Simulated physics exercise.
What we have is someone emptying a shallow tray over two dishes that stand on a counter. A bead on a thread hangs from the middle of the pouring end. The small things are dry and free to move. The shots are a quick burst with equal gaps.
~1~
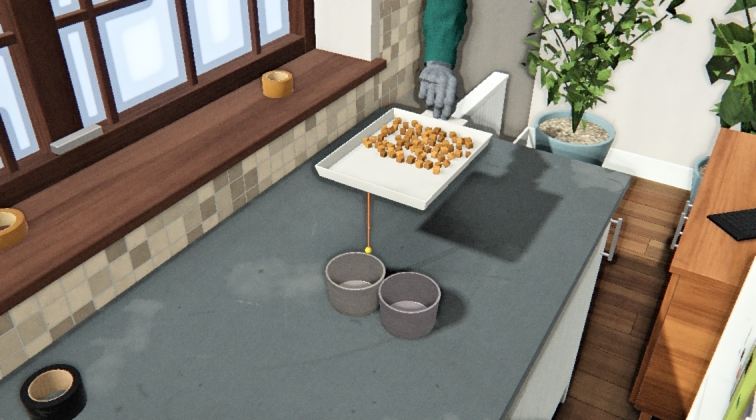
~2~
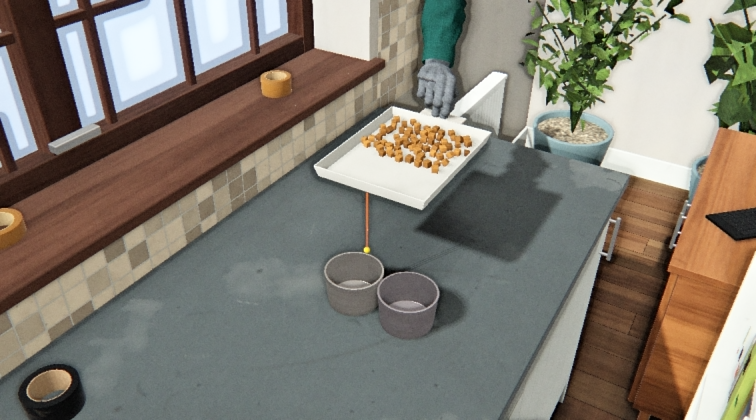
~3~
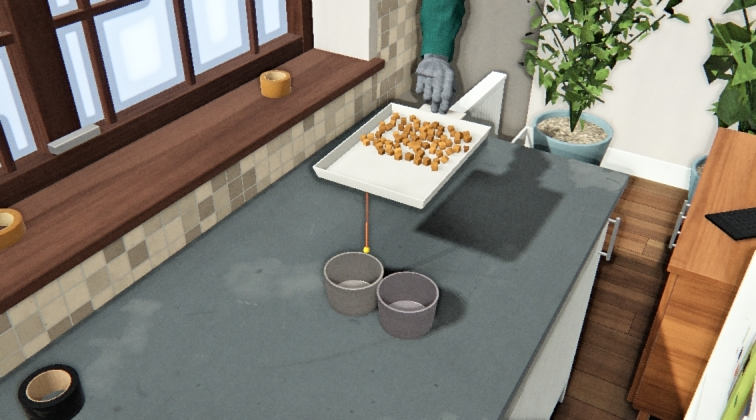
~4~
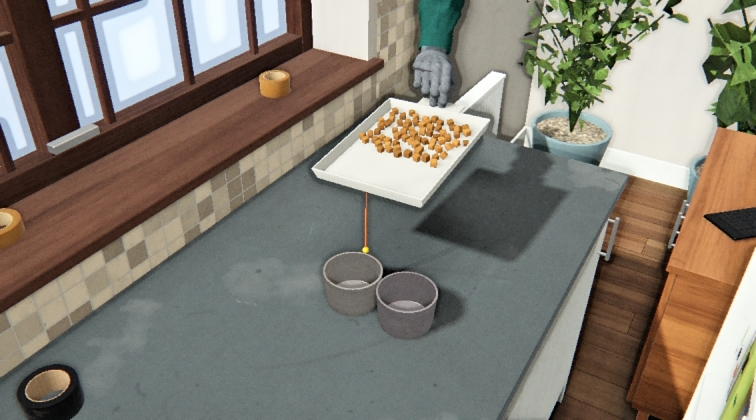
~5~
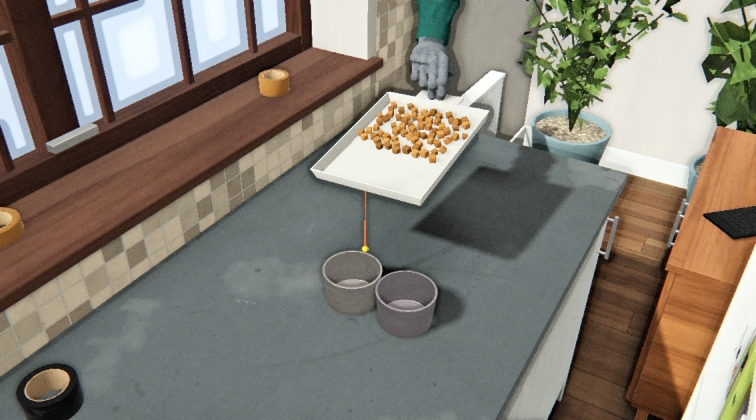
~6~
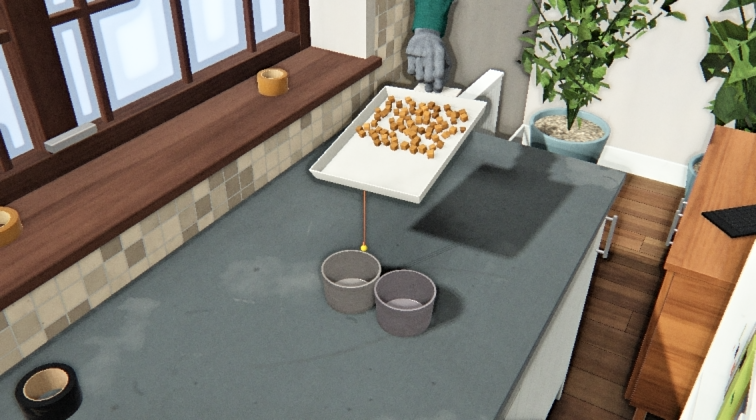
The clip shows a gloved hand by a white tray of small brown cubes above two gray dishes on a dark counter, a bead hanging beneath; the tray tilts slightly, its left front corner lowest, while the cubes barely shift.
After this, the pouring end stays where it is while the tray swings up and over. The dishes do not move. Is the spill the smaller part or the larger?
In the dishes lies only the smaller part of it.
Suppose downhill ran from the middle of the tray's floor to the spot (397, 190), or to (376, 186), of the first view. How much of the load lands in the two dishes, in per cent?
About 90 and 70 per cent.
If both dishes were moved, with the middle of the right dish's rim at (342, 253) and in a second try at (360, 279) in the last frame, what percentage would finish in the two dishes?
In turn 80 and 40 in a hundred.
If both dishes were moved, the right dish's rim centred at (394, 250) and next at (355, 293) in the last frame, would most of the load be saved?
At the first place not half, at the second below a half.
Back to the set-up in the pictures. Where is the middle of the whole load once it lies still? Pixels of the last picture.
Close to (305, 273).
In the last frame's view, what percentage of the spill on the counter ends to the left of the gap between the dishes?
About 100 per cent.
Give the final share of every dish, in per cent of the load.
For the left dish some 30 %, for the right dish some 0 %.
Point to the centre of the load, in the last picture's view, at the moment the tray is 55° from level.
Close to (344, 161).
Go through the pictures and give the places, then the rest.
The first frame shows corners of the pouring end (320, 165) and (424, 199), level; middle of the load (417, 143), brown sugar cubes; left dish (340, 298); right dish (394, 321); bead on its thread (368, 250).
The second frame shows corners of the pouring end (318, 165) and (423, 199), level; middle of the load (416, 142).
The third frame shows corners of the pouring end (318, 166) and (422, 198), tipped barely, lowest at the left corner; middle of the load (415, 139).
The fourth frame shows corners of the pouring end (316, 167) and (421, 197), tipped a little, lowest at the left corner; middle of the load (414, 134).
The fifth frame shows corners of the pouring end (315, 168) and (419, 195), tipped a little, lowest at the left corner; middle of the load (413, 129).
The sixth frame shows corners of the pouring end (314, 168) and (417, 194), tipped a little, lowest at the left corner; middle of the load (411, 124); left dish (336, 296); right dish (390, 319).
Just after the last frame, tray tipped steeply; almost all on the tray; about a tenth in the air.
A moment on, tray tipped right over; the larger part on the tray; about a tenth in the left dish; about a tenth outside both; just a few in the air.
Further on, tray tipped past a quarter turn; roughly a quarter in the left dish; the larger part outside both.
When it is over, tray tipped past a quarter turn; not one in the right dish; roughly a quarter in the left dish; the larger part outside both.
